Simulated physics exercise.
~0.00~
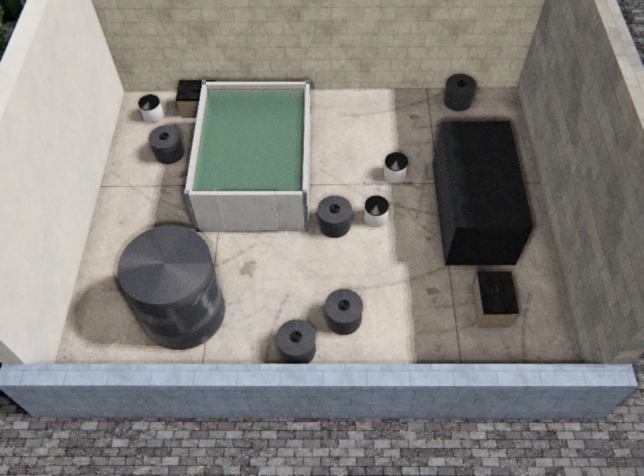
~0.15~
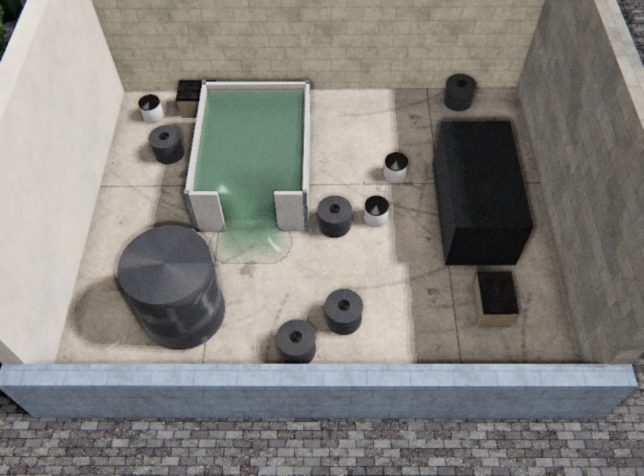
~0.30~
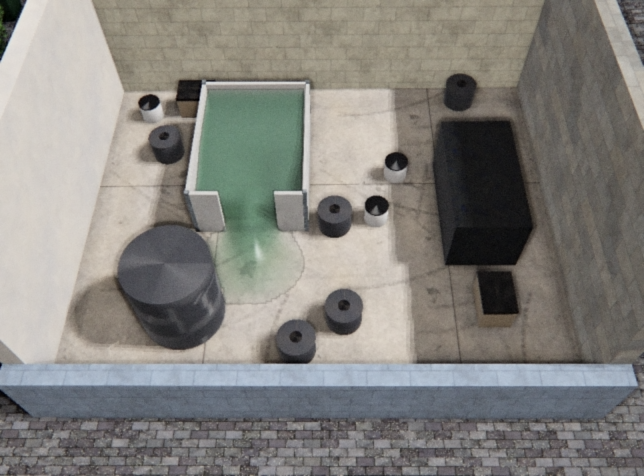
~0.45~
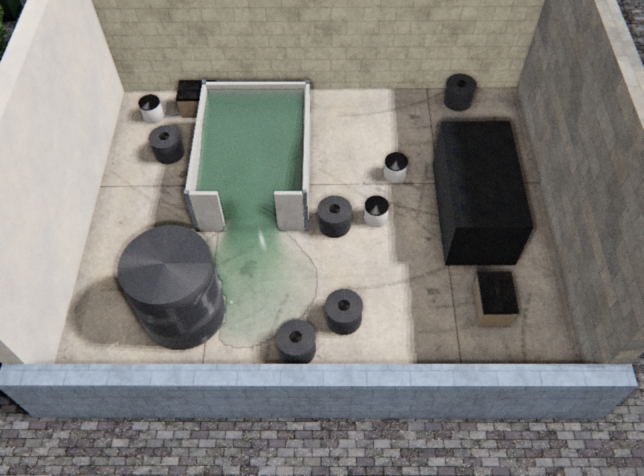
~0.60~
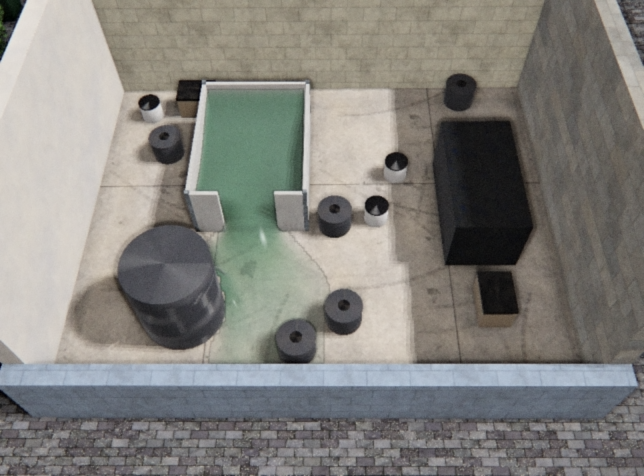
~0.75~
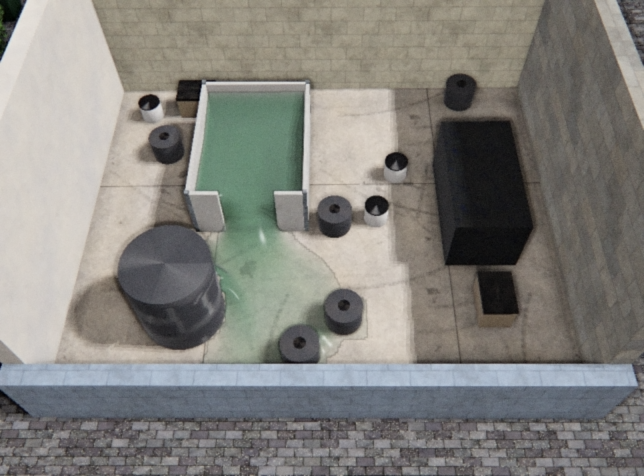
A walled court with a pale stone floor is seen from high above by a still camera. A light-walled tank of green water stands left of centre at the back, with a big dark grey cylinder below it, a long black block at right, and small grey, white and black-topped containers scattered around. The tank's front opens in the middle, green water spreads forward across the floor, and one grey tub near the front wall shifts slightly.
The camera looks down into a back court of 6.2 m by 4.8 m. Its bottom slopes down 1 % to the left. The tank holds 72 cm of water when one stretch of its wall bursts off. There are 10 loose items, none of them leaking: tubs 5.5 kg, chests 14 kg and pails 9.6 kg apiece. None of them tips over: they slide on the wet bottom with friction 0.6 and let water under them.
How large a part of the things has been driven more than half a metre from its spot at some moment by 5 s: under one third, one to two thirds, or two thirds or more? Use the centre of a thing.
Under one third.
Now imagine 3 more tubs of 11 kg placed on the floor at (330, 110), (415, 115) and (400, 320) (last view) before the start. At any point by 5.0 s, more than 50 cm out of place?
Well, in turn they are below that, below that and above that.
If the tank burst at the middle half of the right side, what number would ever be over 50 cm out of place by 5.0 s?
5.
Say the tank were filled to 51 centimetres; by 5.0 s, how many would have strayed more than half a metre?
With that change, 2 of them.
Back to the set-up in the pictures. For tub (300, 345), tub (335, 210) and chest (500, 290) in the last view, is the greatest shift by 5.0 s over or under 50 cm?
Well, in that order it's topping it, not reaching it, topping it.
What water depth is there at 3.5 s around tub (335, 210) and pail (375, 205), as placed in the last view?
Depths: Near 0 cm, then near 0 cm.
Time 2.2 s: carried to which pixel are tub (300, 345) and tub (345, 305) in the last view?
Somewhere around (461, 328) and (500, 327).
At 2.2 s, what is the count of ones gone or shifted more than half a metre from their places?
2.
After 1.1 s 0 of 10 are over 50 cm from their spots; 1 afloat.
After 2.2 s 2 of 10 are over 50 cm from their spots; 2 afloat.
After 3.5 s 3 of 10 are over 50 cm from their spots; 3 afloat.
After 5.0 s 3 of 10 are over 50 cm from their spots, and 3 have been at some point; 3 afloat.
